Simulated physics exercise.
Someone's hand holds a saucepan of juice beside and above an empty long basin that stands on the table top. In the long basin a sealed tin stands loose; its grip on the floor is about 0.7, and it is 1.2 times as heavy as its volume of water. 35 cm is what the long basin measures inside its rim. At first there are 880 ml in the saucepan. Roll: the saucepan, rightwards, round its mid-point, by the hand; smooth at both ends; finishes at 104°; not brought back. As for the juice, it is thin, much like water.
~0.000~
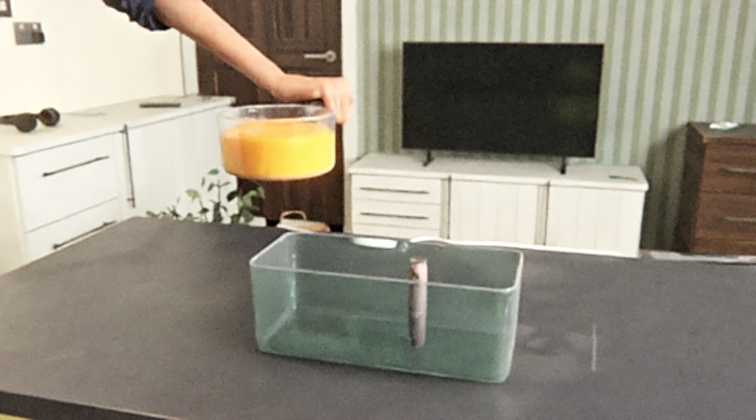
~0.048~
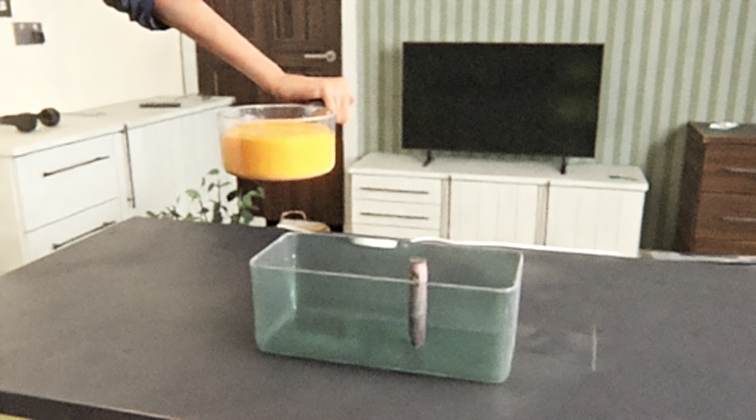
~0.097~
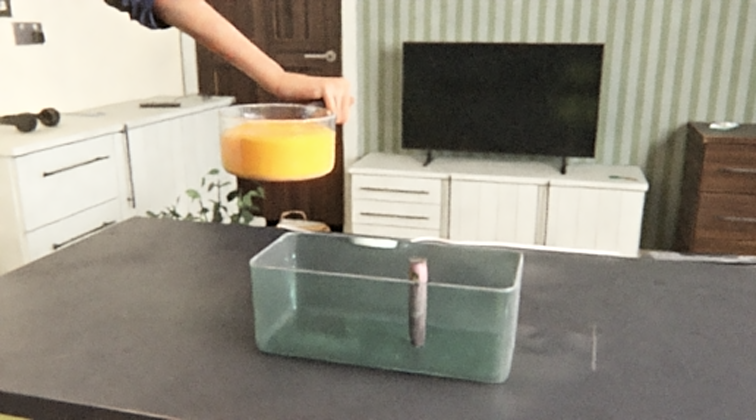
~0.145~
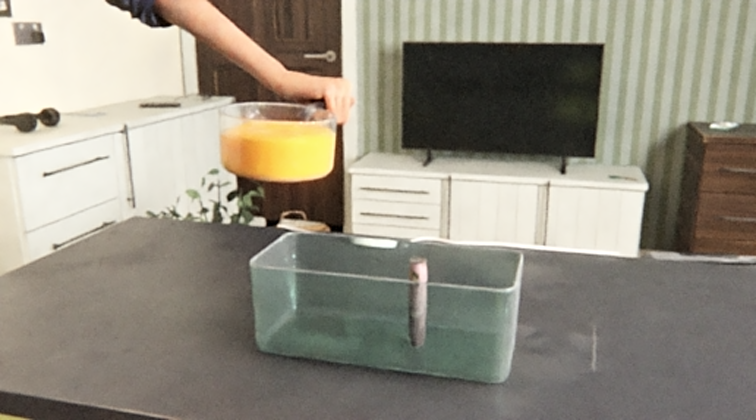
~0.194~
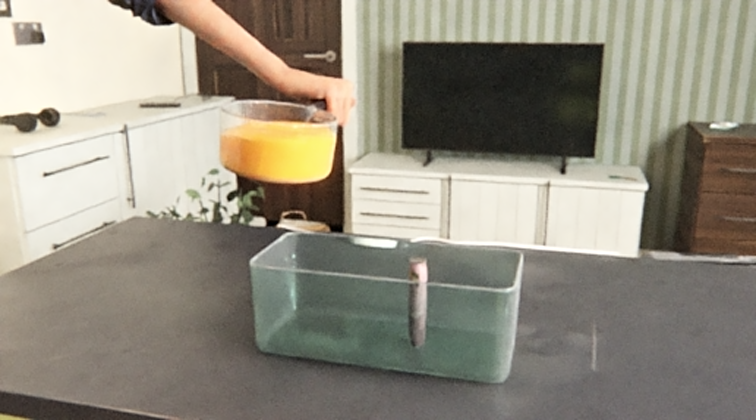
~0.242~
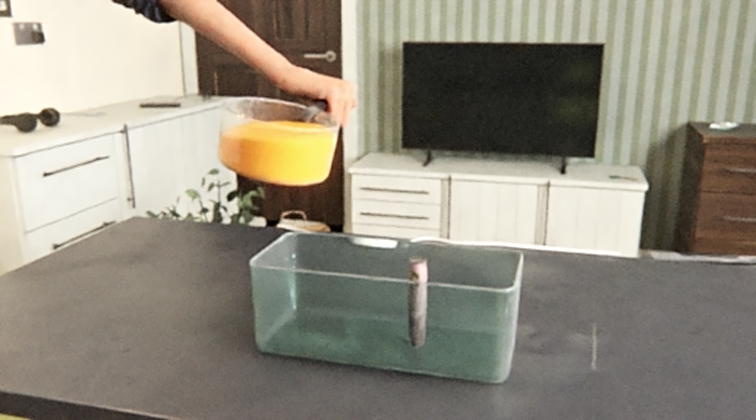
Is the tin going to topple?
It stays vertical.
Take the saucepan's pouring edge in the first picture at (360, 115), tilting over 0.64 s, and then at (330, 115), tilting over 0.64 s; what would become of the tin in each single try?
First it tips over; then it stays on its base.
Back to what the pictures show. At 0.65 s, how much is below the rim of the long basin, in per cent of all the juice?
Near 8 in a hundred.
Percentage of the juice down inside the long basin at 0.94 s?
76 %, more or less.
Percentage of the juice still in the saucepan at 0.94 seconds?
Roughly 12 percent remains.
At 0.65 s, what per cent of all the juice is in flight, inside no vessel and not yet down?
About 32 per cent.
After 0.65 s the tilt is 67° and 61 per cent is still to pour; the tin stands where it began.
After 0.94 s the tilt is 99° and 12 per cent is still to pour; the tin stands 1 cm from where it began.
After 1.25 s the tilt is 104° and 1 per cent is still to pour; the tin stands where it began.
After 1.59 s the tilt is 104° and 0 per cent is still to pour; the tin stands where it began.
In the end the tin stands where it began.
